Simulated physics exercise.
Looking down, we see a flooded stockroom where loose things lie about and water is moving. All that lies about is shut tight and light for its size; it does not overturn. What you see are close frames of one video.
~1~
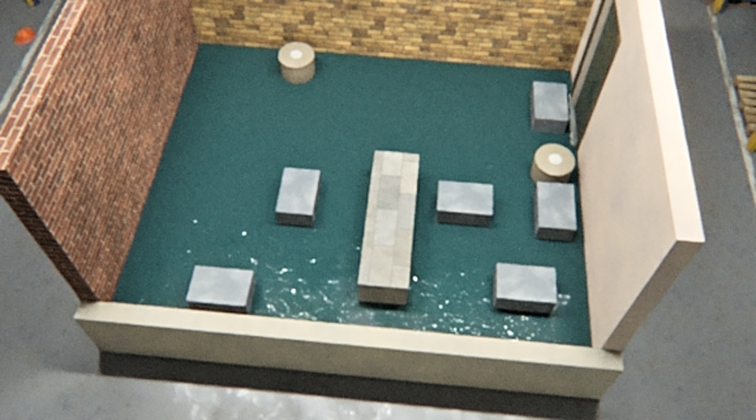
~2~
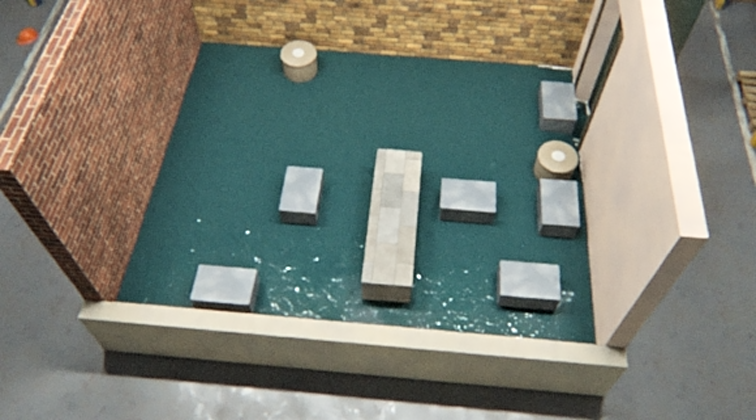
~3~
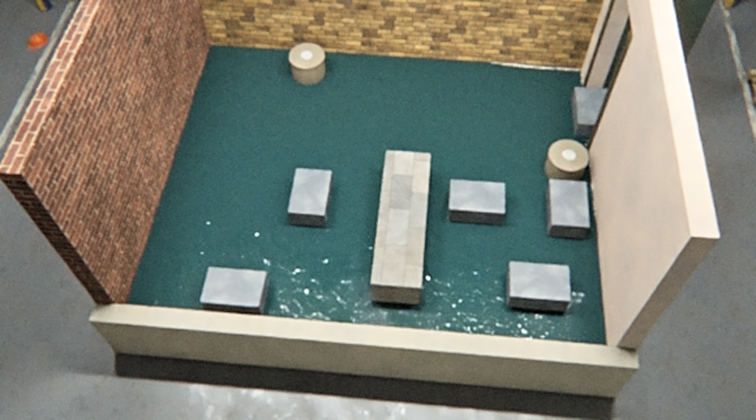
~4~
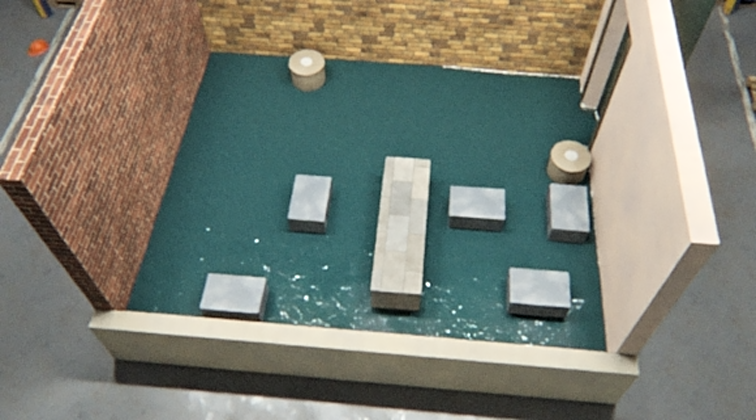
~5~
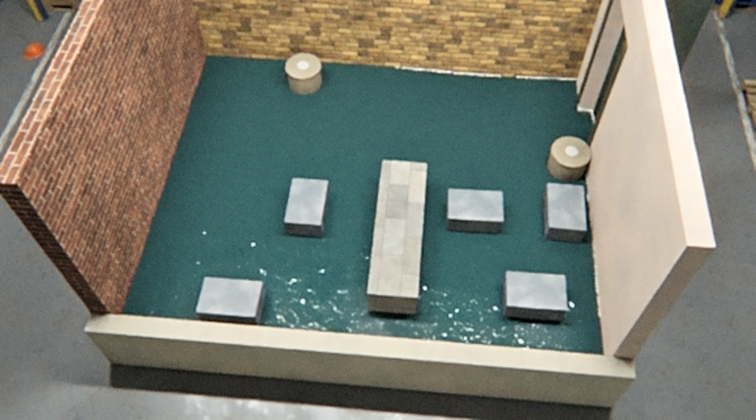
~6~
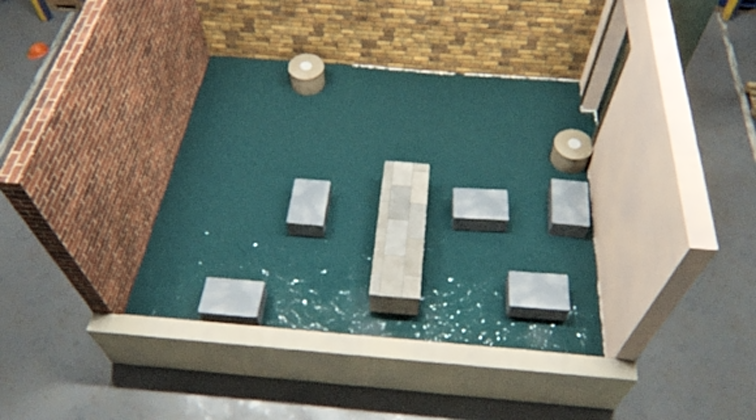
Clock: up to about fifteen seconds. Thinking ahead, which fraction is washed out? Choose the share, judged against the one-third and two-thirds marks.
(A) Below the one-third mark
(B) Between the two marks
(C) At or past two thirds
Option B: Between the two marks.
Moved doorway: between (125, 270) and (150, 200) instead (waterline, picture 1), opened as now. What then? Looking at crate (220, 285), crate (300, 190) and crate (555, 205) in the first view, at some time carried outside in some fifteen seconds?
In that order: Through, gone, stays.
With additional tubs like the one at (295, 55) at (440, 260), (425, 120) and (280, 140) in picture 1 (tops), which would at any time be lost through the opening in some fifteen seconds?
Taking them in turn: Held back, flushed away and held back.
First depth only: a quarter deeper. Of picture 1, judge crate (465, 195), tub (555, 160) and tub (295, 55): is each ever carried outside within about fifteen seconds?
Okay, in order that's ends up outside, ends up outside, held inside.
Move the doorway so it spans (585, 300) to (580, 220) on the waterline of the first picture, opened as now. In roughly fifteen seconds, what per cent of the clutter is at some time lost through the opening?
Estimate: Close to 60 %.
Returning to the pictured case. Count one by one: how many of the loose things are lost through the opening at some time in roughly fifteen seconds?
That works out to 4.
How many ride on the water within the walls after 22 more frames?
I count 5.
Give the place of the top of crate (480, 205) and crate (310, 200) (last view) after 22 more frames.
Estimate - first: (559, 152), second: (343, 165).
A moment on, 2 of 8 are out; 6 afloat.
Next, 3 of 8 are out; 5 afloat.
Later, 3 of 8 are out; 5 afloat.
In the end, 4 of 8 are out; 4 afloat.
